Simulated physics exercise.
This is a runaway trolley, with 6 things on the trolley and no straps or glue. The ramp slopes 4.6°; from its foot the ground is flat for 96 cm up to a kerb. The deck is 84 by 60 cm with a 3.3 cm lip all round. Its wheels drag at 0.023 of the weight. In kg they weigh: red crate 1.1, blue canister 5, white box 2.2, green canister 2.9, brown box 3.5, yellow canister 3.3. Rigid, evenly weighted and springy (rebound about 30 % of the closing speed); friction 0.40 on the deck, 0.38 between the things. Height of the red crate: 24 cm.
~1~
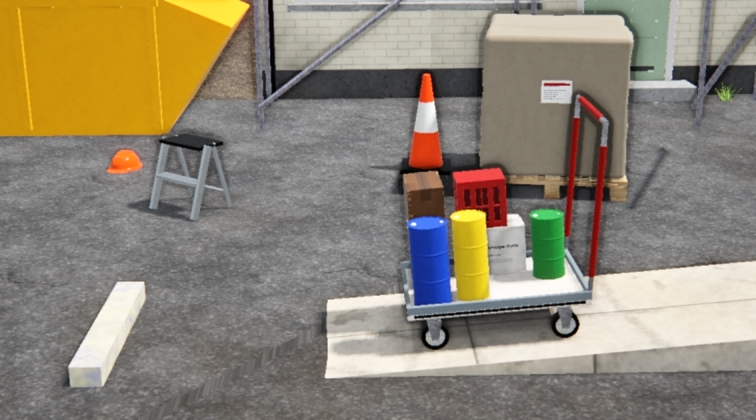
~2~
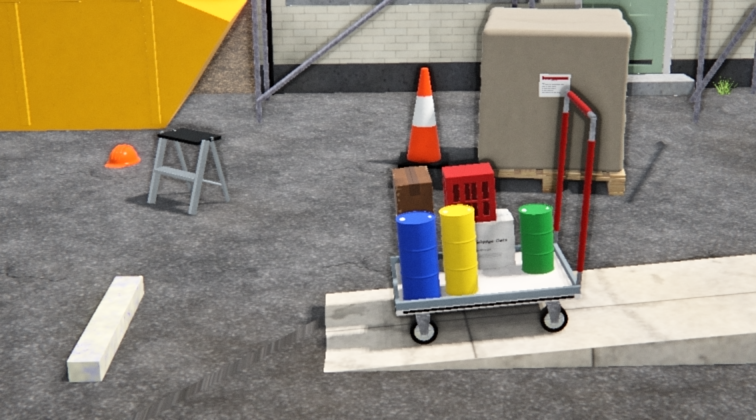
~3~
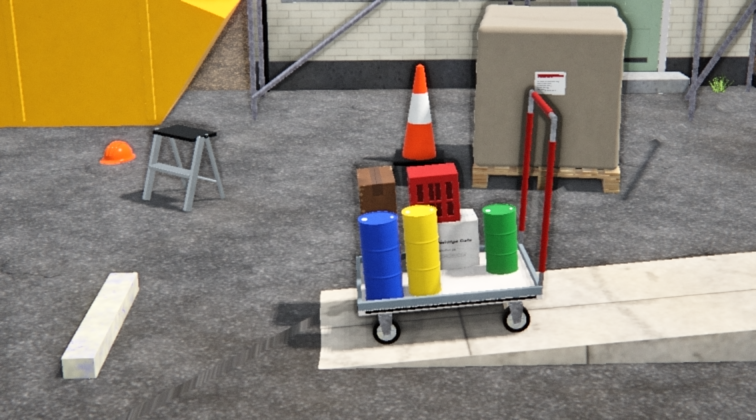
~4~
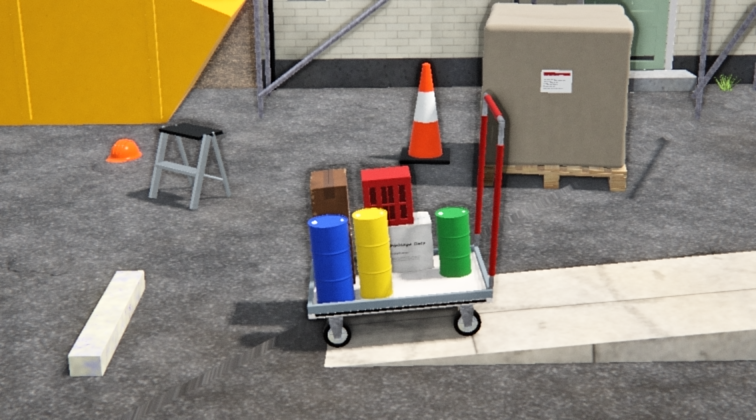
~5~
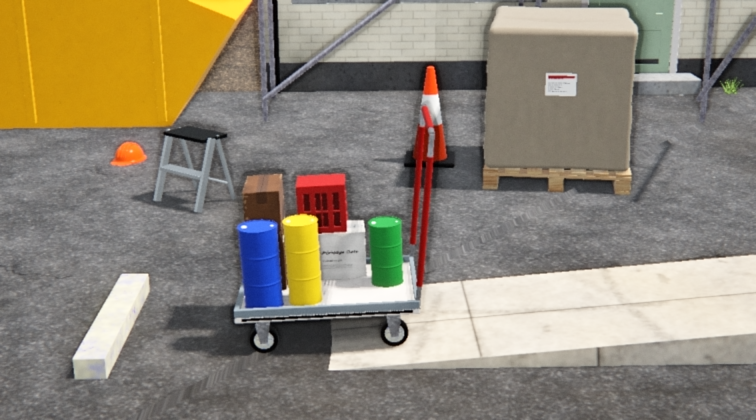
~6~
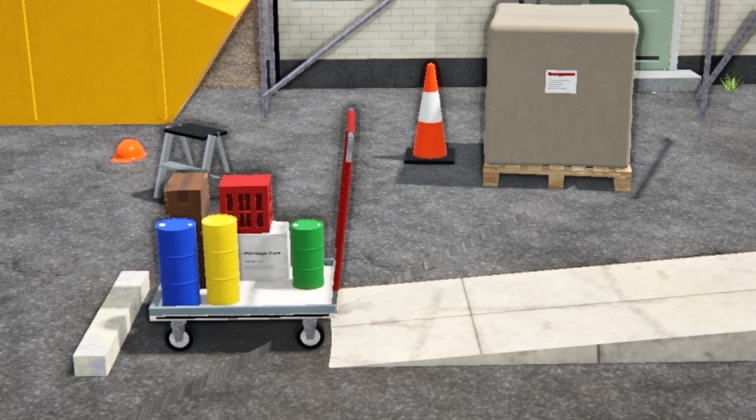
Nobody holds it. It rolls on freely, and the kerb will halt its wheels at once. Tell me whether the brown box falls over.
The brown box is still upright.
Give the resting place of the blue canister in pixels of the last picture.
Near (128, 265).
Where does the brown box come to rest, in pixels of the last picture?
Around (140, 232).
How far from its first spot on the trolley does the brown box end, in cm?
About 2 cm.
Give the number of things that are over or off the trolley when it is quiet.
0 of them.
Then, 0.30 s after the last picture, trolley at the kerb; brown box slid 2 cm near (140, 231); red crate slid 2 cm; yellow canister slid 2 cm.
Then, 0.50 s after the last picture, trolley at the kerb; brown box tipped 8° from how it sat near (131, 230); yellow canister tipped 3° from how it sat; red crate slid 8 cm.
At rest, all 6 in place, give or take 10 cm. Seen from the same camera at the end, brown box near (140, 232).
